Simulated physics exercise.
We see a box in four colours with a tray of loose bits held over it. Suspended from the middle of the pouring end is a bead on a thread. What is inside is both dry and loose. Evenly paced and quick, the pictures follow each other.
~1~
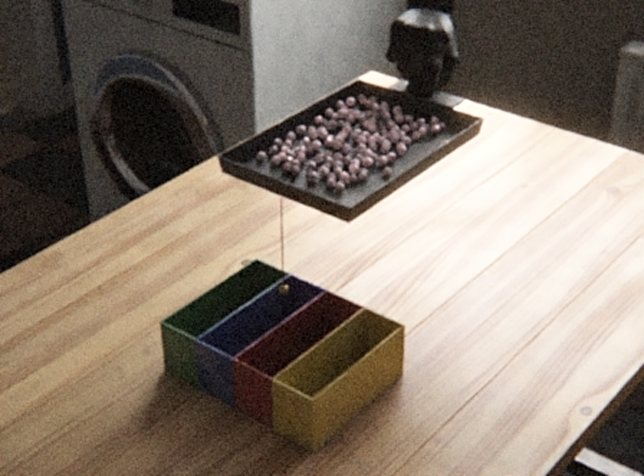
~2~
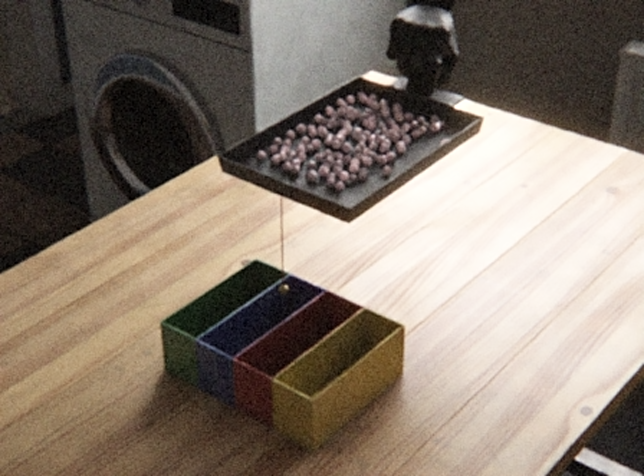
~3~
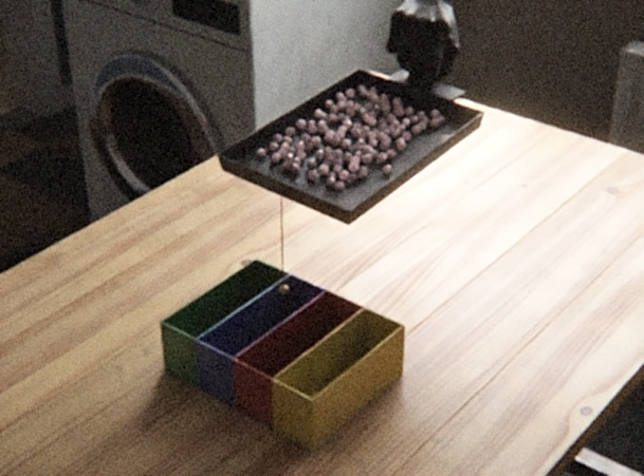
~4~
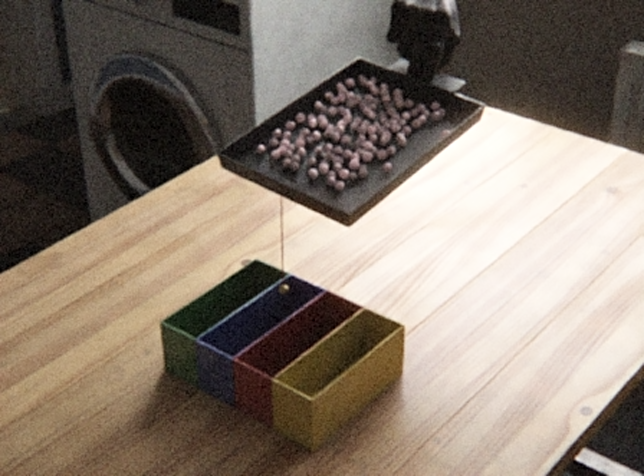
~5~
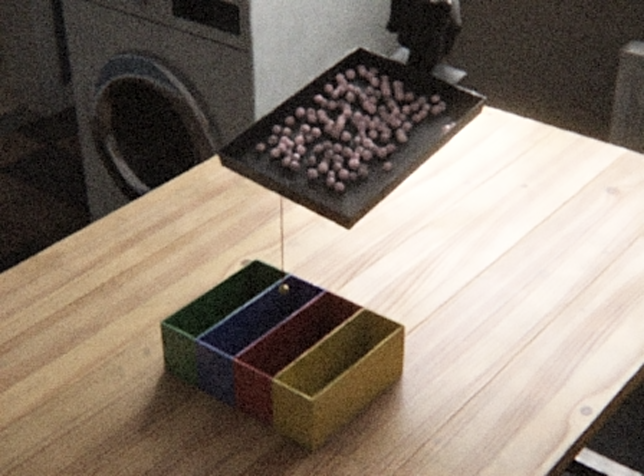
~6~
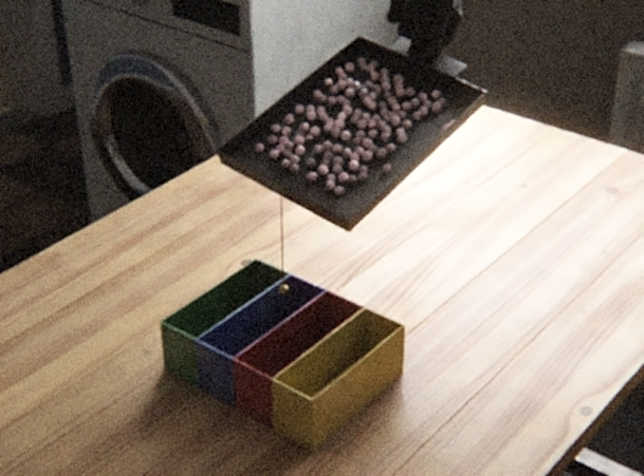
A tray of small purplish balls gradually tilts steeper above a box with four coloured compartments.
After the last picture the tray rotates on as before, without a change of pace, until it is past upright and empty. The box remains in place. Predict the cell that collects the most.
I would say the yellow cell.
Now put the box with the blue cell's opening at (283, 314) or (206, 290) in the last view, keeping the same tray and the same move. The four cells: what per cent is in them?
90 %, 0 %.
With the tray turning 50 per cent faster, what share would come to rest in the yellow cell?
I'd put it at some 70 per cent.
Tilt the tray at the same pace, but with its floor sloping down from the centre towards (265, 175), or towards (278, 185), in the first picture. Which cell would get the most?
So, in order: That green cell, then green.
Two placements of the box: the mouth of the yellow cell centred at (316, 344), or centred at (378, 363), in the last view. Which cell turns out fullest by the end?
The yellow cell, then that red cell.
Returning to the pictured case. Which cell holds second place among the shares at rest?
Second place belongs to the red one.
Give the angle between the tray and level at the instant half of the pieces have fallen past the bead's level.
95 degrees.
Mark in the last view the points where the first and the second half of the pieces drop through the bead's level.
Earlier half at (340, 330), later half at (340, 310).
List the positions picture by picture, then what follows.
In the first frame, corners of the pouring end at (221, 156) and (349, 206), level; middle of the load at (355, 138), sugar pearls; bead on its thread at (284, 290); green cell at (180, 350); blue cell at (216, 369); red cell at (254, 389); yellow cell at (293, 410).
In the second frame, corners of the pouring end at (221, 155) and (349, 206), level; middle of the load at (355, 136).
In the third frame, corners of the pouring end at (221, 154) and (349, 209), tipped barely, lowest at the right corner; middle of the load at (356, 132).
In the fourth frame, corners of the pouring end at (221, 152) and (349, 212), tipped a little, lowest at the right corner; middle of the load at (356, 127).
In the fifth frame, corners of the pouring end at (220, 151) and (349, 215), tipped a little, lowest at the right corner; middle of the load at (355, 122).
In the sixth frame, corners of the pouring end at (220, 149) and (349, 218), tipped a little, lowest at the right corner; middle of the load at (355, 120), nearly all on the move; green cell at (180, 350); blue cell at (216, 369); red cell at (254, 389); yellow cell at (293, 410).
Soon after the last picture, tray tipped steeply; nearly all on the tray; a stray few in the yellow cell; a stray few in the red cell; a stray few falling or outside the box.
A little later, tray tipped right over; about two thirds on the tray; about a quarter in the yellow cell; a stray few in the red cell; a stray few in the blue cell; a small part falling or outside the box.
Later still, tray tipped past a quarter turn; about two thirds in the yellow cell; about a quarter in the red cell; a stray few in the blue cell; a stray few falling or outside the box.
By the end, tray tipped past a quarter turn; about two thirds in the yellow cell; about a quarter in the red cell; a stray few in the blue cell; none in the green cell; a stray few outside the box.
